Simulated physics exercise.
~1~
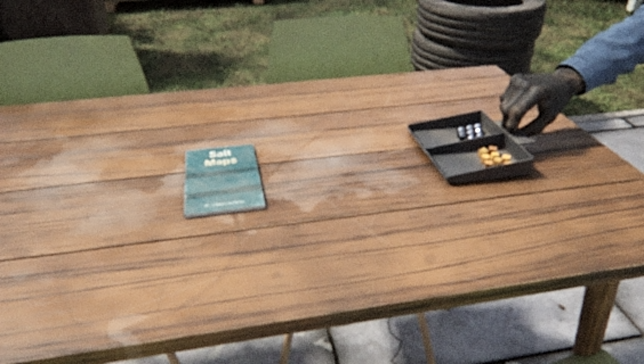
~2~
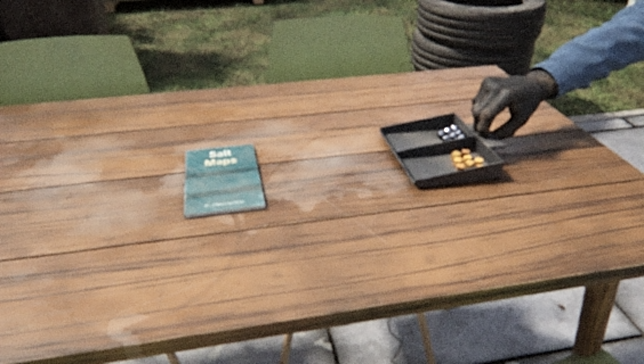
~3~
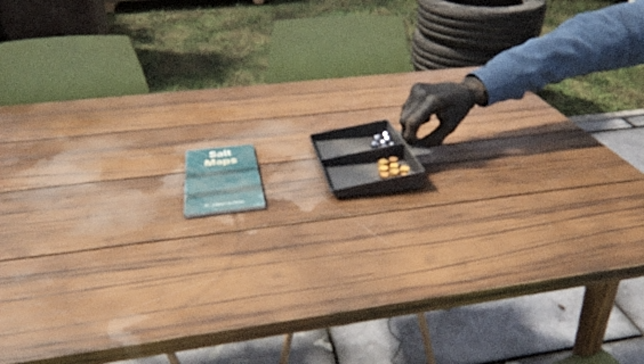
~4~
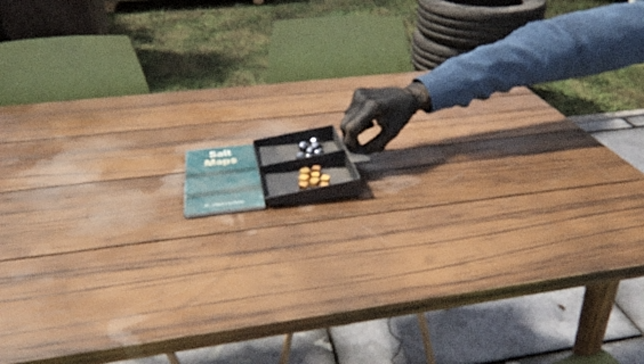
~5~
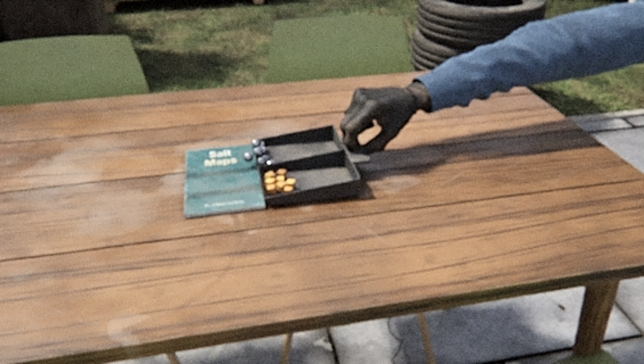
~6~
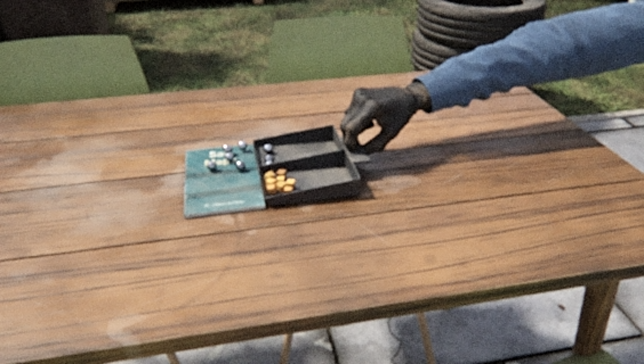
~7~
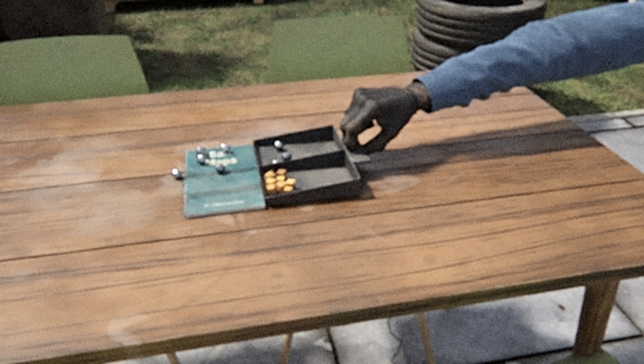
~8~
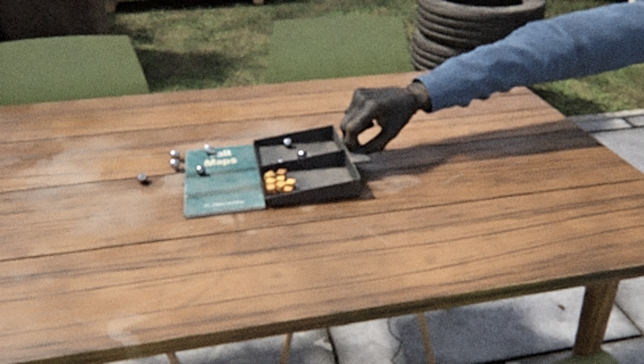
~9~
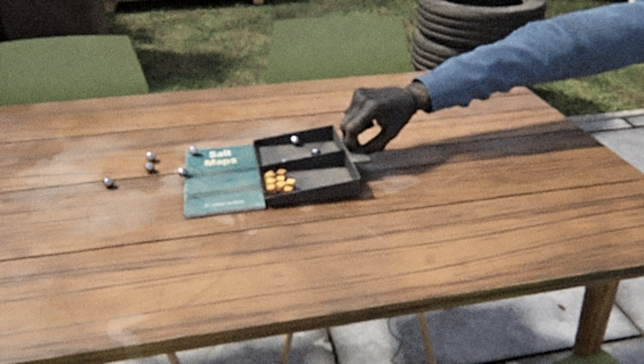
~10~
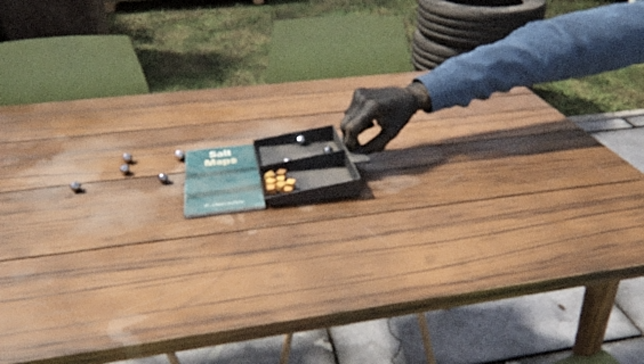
A black two-part tray, pushed left across a wooden table by a dark-gloved hand, stopped against a thin green book; the orange pieces slid forward but stayed inside, while most of the small dark, shiny balls rolled over the book and onto the table.
